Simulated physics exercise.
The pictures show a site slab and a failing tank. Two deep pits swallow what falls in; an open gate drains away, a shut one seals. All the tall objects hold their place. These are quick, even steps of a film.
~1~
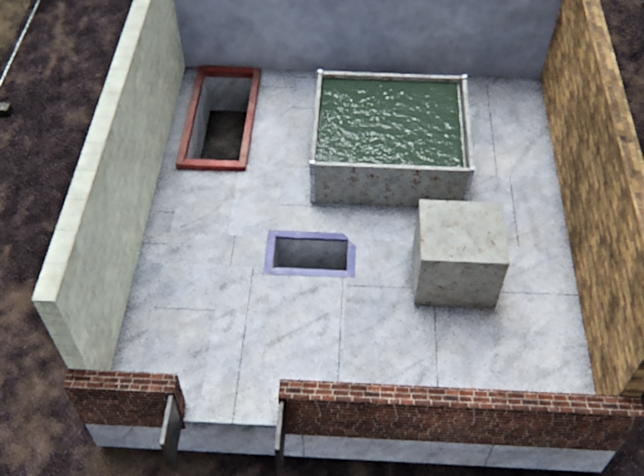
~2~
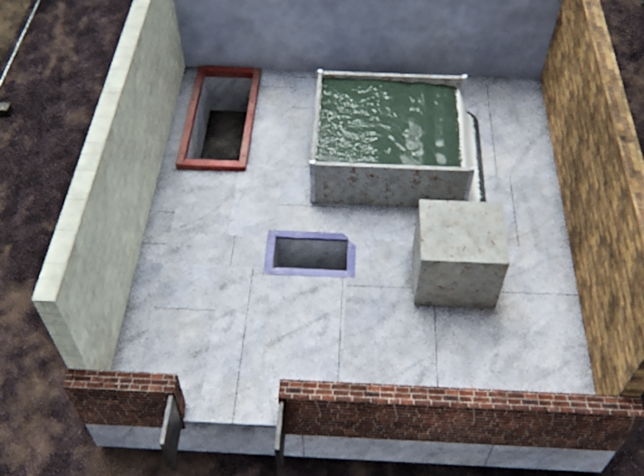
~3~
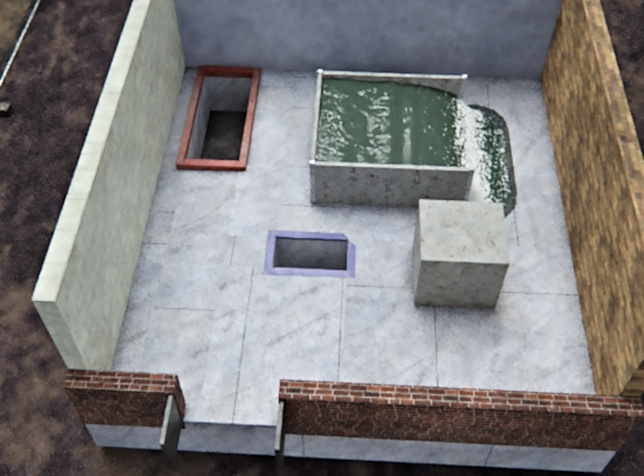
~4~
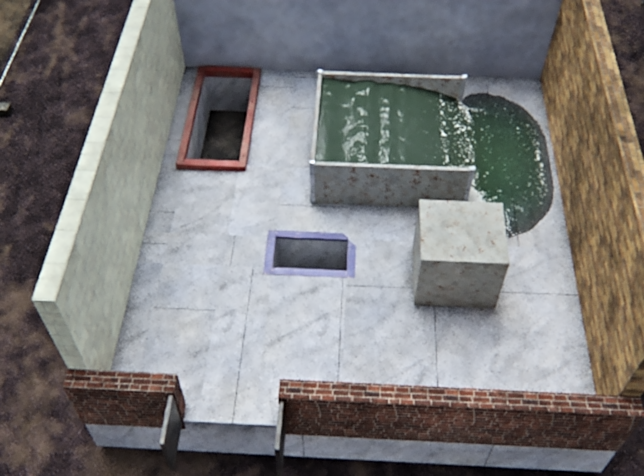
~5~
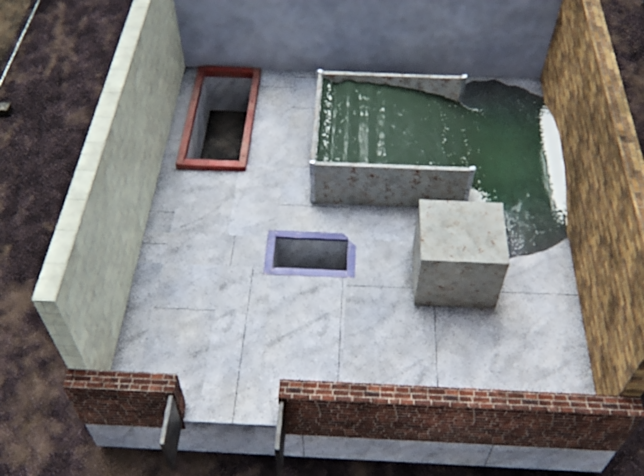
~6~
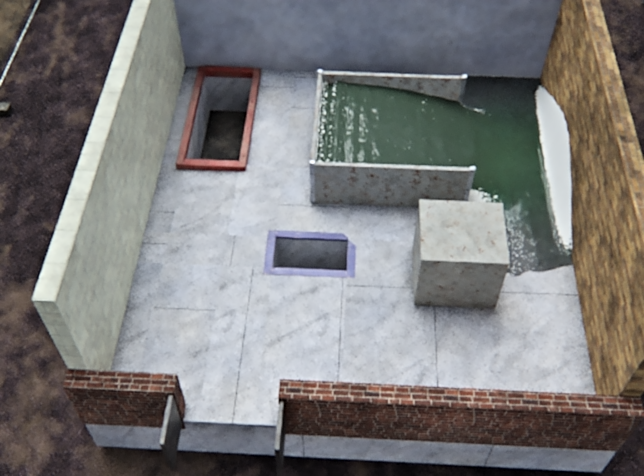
The video shows an open tank of green water on a walled grey slab with two rectangular pits; its right side opens and water pours out, spreading rightward to the brown wall, then forward past a concrete block.
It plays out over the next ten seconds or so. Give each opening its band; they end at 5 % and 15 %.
One by one: The gate takes not even 5 %; the red pit takes from 5 to 15 %; the blue pit takes from 5 to 15 %.
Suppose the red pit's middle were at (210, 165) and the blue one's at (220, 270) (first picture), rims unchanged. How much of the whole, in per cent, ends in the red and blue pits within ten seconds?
Per cent: Red 4, blue 15.
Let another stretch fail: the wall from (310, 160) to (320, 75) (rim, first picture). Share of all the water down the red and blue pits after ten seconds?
Roughly, in per cent: Red 45, blue 2.
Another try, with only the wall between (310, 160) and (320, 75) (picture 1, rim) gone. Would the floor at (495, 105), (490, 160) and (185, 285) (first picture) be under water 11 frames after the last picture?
In turn: Clear, no water, flooded.
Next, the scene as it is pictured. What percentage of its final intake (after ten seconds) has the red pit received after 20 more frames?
Near 25 in a hundred.
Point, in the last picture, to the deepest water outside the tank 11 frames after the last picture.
Roughly at (540, 79).
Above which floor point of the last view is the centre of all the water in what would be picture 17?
Around (473, 170).
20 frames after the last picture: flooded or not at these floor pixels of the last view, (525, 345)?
Verdict: Flooded.
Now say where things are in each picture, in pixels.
In the first frame, the open tank at (392, 122) is whole and still.
In the second frame, the front is at a hidden place, out from the gap at (461, 146).
In the third frame, water pours out at (461, 149) and has run to (479, 108).
In the fourth frame, water pours out at (460, 151) and has run to (504, 102).
In the fifth frame, the front is at (544, 103), out from the gap at (460, 151).
In the sixth frame, water pours out at (460, 152) and has run to (571, 260).
A moment on, water covers 20 % of the floor; the gate 0 %, the red pit 0 %, the blue pit 0 %.
Next, water covers 35 % of the floor; the gate 0 %, the red pit 0 %, the blue pit 0 %.
Then, water covers 60 % of the floor; the gate 0 %, the red pit 3 %, the blue pit 0 %.
Later, water covers 95 % of the floor; the gate 1 %, the red pit 11 %, the blue pit 2 %.
In the end, water covers 95 % of the floor; the gate 3 %, the red pit 12 %, the blue pit 9 %.
